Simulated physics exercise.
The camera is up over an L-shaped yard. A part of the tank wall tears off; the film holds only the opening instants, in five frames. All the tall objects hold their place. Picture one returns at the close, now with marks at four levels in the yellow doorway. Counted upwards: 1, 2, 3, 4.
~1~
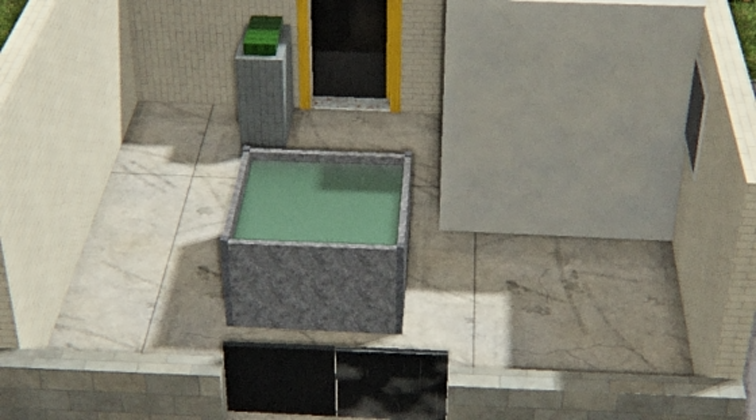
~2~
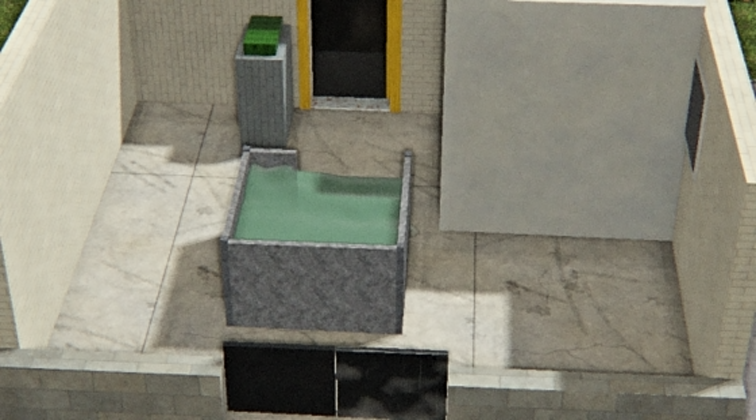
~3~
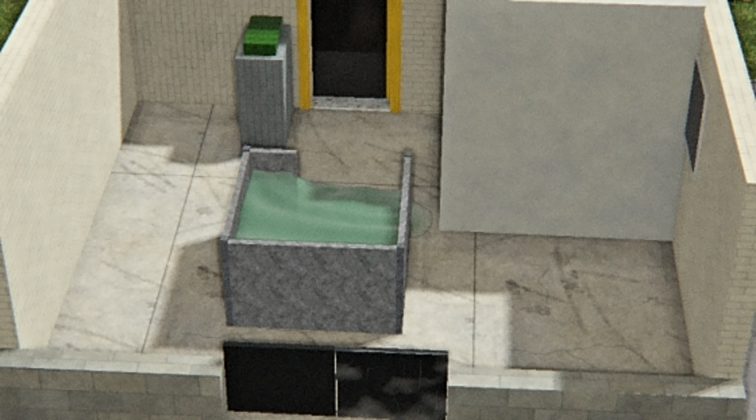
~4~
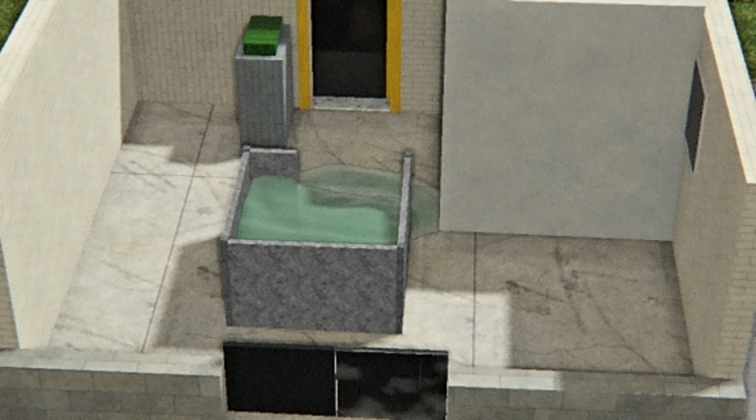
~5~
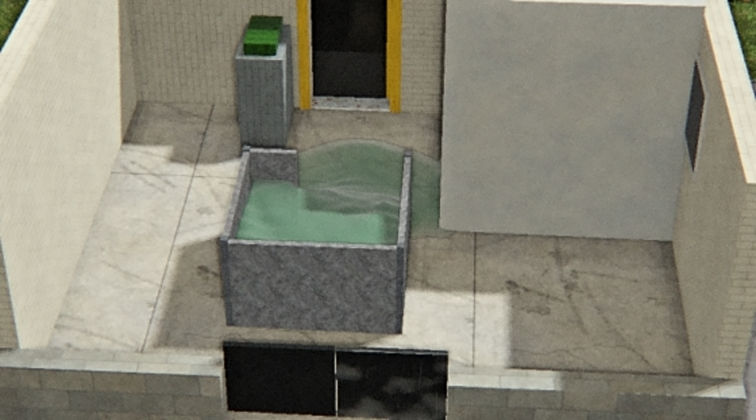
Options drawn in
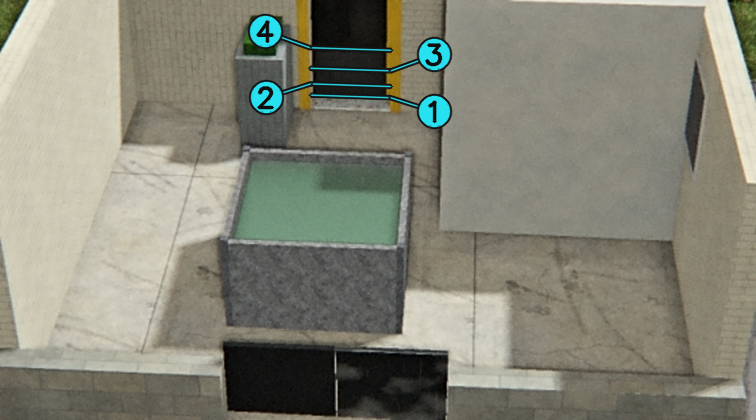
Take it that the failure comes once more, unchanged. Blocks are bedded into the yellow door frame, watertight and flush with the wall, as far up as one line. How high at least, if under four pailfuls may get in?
3 will do.
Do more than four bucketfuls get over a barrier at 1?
Yes.
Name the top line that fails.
Line 2.
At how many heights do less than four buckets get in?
Two of them.
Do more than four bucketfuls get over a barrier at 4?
No, that is safe.
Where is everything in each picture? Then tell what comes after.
Water in the tank at rest, its middle at (320, 204); foot of the yellow doorway at (350, 110); shut gate at (336, 357).
Water covers 2 % of the ground, its front hidden from here.
Water covers 4 % of the ground, its front hidden from here.
Water covers 8 % of the ground, its front hidden from here.
Water covers 14 % of the ground and shows as far out as (376, 142).
On the marked copy, 1 at (350, 96); 2 at (350, 85); 3 at (350, 69); 4 at (350, 49); from the bottom up 1, 2, 3, 4.
With 1, dozens of bucketfuls pour in.
With 2, about 8 bucketfuls get in.
With 3, a splash gets over, under a bucket.
With 4, nothing gets over.
